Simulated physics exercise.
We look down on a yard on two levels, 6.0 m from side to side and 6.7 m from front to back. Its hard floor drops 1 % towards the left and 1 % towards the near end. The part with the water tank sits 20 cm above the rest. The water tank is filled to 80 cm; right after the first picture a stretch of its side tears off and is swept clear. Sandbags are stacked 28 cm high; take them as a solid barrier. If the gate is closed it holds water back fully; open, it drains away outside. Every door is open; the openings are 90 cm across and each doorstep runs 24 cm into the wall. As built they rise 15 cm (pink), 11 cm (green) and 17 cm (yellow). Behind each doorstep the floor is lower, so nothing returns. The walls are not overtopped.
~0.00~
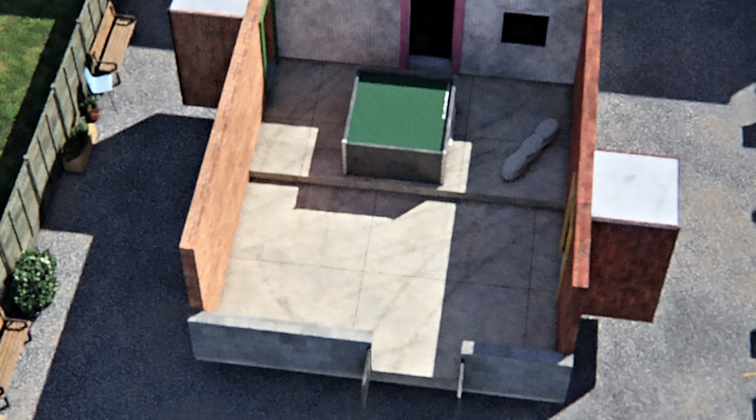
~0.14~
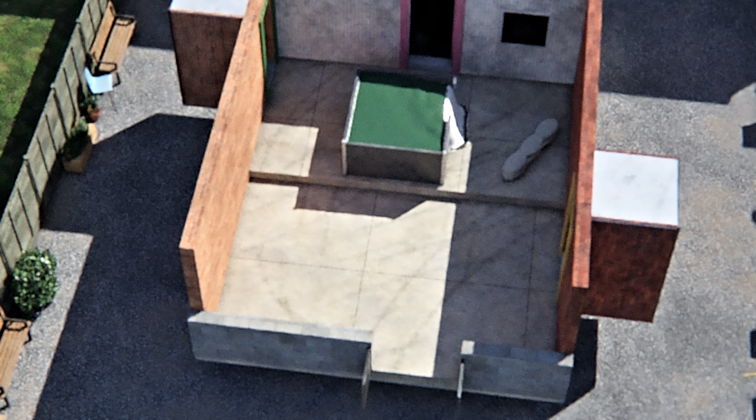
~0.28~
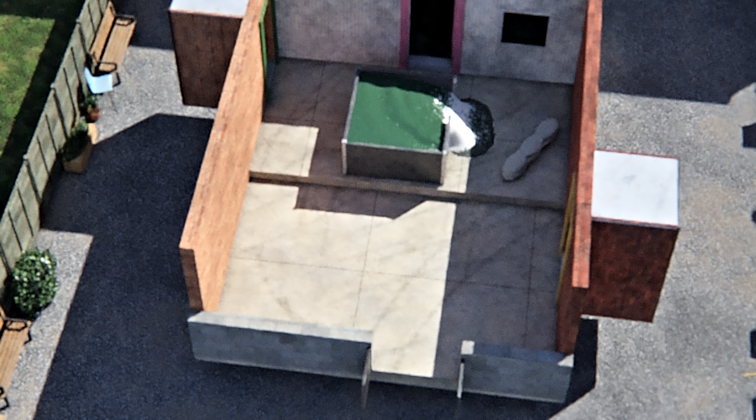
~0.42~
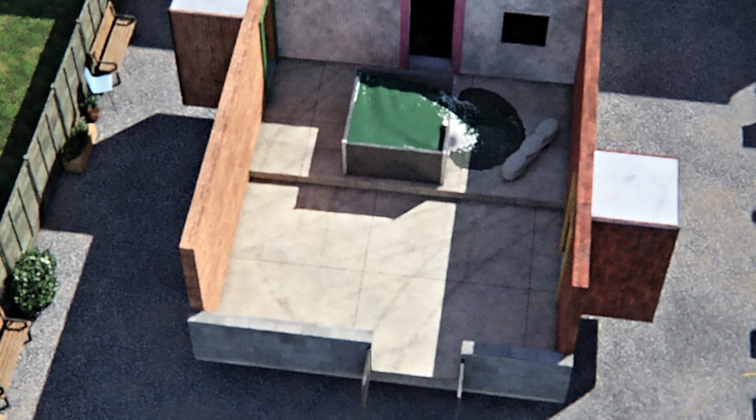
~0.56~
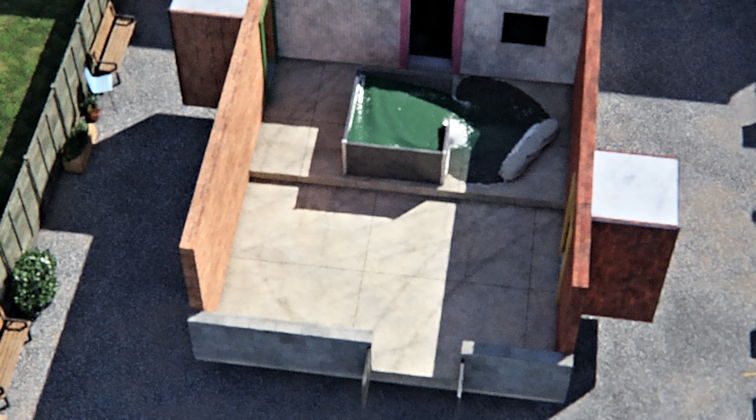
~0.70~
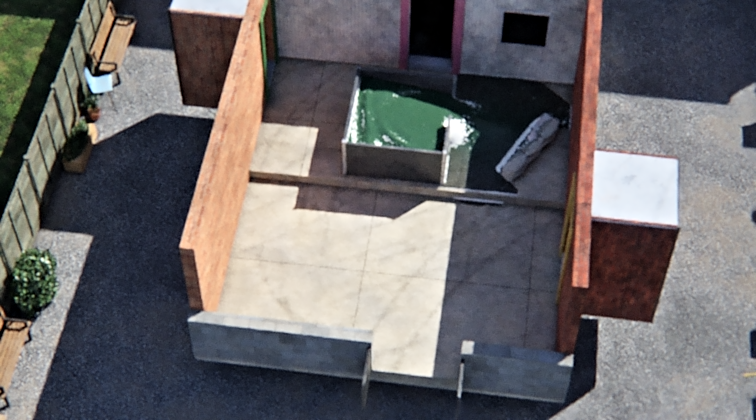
Green water poured out through a gap in the right side of the square tank, and a dark pool spread across the upper level of the yard, reaching and surrounding the pale sandbags.
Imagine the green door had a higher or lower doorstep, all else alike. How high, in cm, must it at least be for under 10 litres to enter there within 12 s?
Close to 20 cm is just enough.
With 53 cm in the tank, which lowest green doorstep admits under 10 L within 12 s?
Some 13.0 cm.
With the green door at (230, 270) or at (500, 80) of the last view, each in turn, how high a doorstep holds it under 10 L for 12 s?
Roughly 10.5 and 28 cm.
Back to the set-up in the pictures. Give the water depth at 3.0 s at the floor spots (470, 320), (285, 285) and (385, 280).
About 1, 0 and 2 cm.
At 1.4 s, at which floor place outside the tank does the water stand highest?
Around (561, 97).
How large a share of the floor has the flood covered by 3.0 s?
About 40 per cent.
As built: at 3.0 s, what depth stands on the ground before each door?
In cm: Pink 10, green 0, yellow 5.
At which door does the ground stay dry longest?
Last comes the green one.
After 1.4 s water covers 15 % of the floor, deepest (59 cm) near (561, 97); it has not reached the green door.
After 3.0 s water covers 40 % of the floor, deepest (34 cm) near (520, 149); it has not reached the green door.
After 12.0 s water covers 90 % of the floor, deepest (13 cm) near (210, 339); 9 cm at the green door, 139 litres in over its 11 cm doorstep.
At the green door as built, the water arrived by 3.9 s and peaked near 22 cm at 4.4 s.
Run again over the same 12 s with other heights there, 37 litres in over 16.5 cm, 3 litres over 22.5 cm. The limit of 10 litres is kept from about 20 cm up.
